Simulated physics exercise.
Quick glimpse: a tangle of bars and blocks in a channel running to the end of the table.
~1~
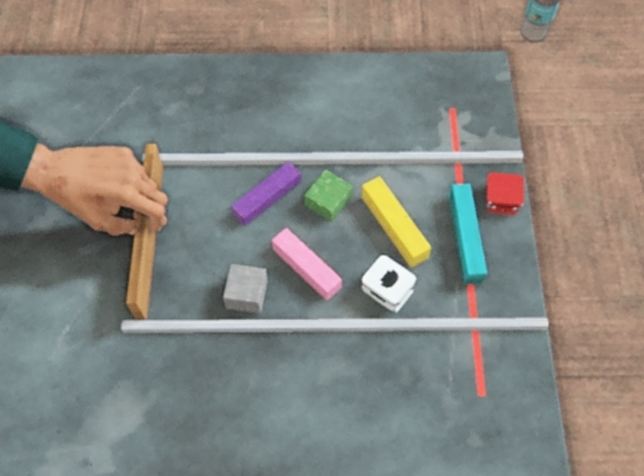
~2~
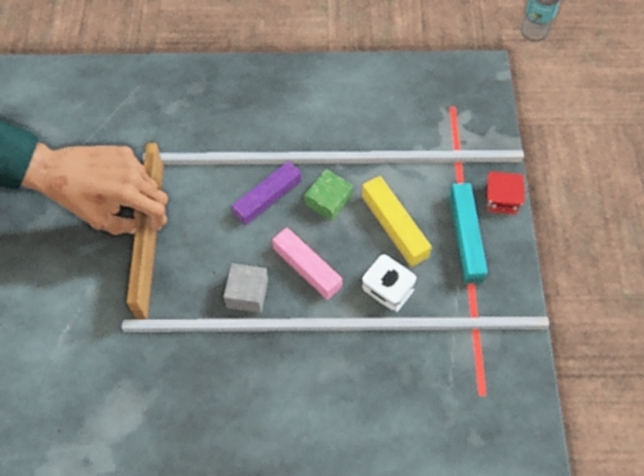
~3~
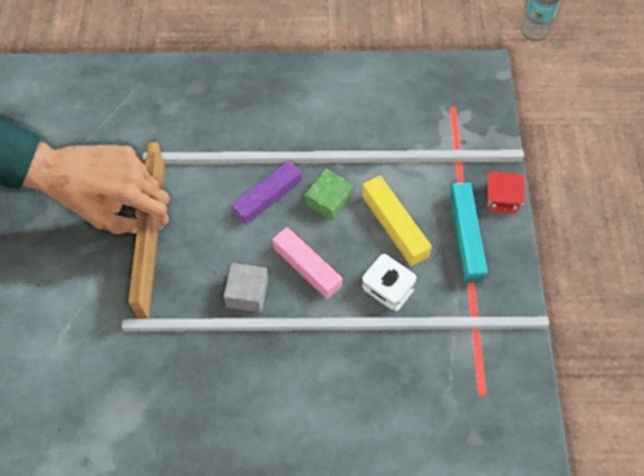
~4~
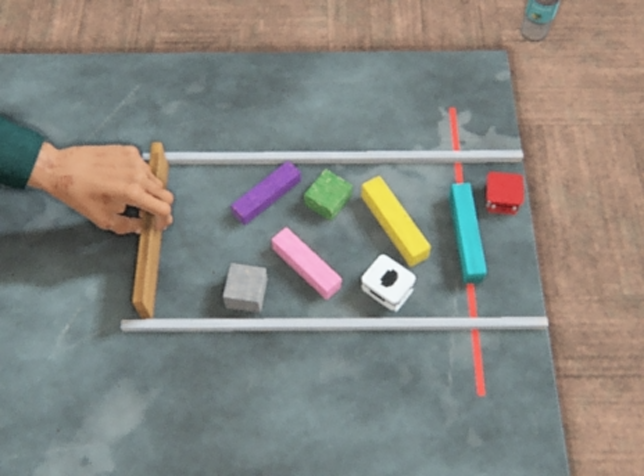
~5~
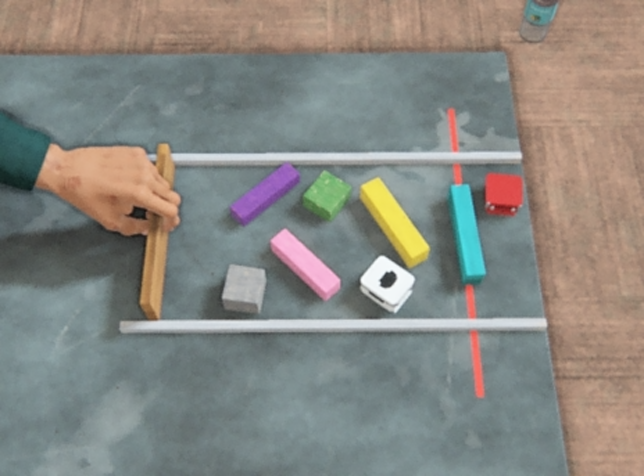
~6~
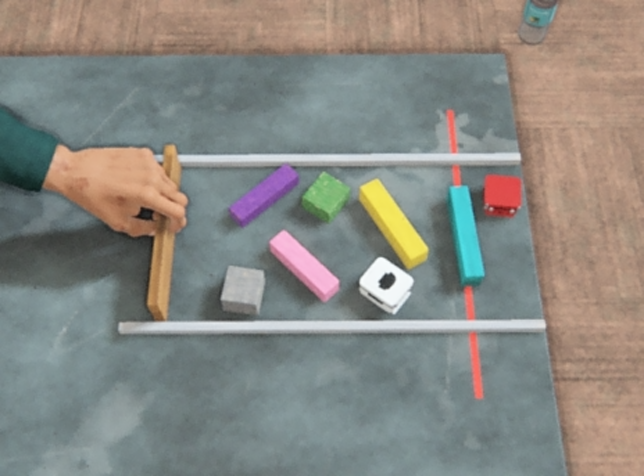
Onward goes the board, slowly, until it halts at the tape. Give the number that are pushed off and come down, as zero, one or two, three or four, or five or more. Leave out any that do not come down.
Looks like three or four of them go over the edge, I'd say.
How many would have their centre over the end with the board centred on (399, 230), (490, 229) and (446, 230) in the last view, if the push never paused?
0; 4; 2.
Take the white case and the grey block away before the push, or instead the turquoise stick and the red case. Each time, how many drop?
1 for the first case, 1 for the second.
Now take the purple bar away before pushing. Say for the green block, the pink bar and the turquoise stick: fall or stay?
I'd say the green block stays where it is, the pink bar stays where it is, and the turquoise stick ends up down.
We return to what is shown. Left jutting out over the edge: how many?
The total here is 1.
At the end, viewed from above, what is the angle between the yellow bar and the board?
The angle is some 0°.
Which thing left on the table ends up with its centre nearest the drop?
The one in question is the yellow bar.
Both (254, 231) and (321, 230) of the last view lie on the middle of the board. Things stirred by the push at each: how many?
So 2, and at the other place 6.
Soon after, none off yet; red case at rest near (501, 196); turquoise stick at rest near (464, 235); yellow bar at rest near (393, 224).
Then, none off yet; red case at rest near (501, 196); turquoise stick at rest near (467, 235); yellow bar moved a little near (438, 221).
At rest, the number that fall off is three or four; fallen, white case, turquoise stick and red case.
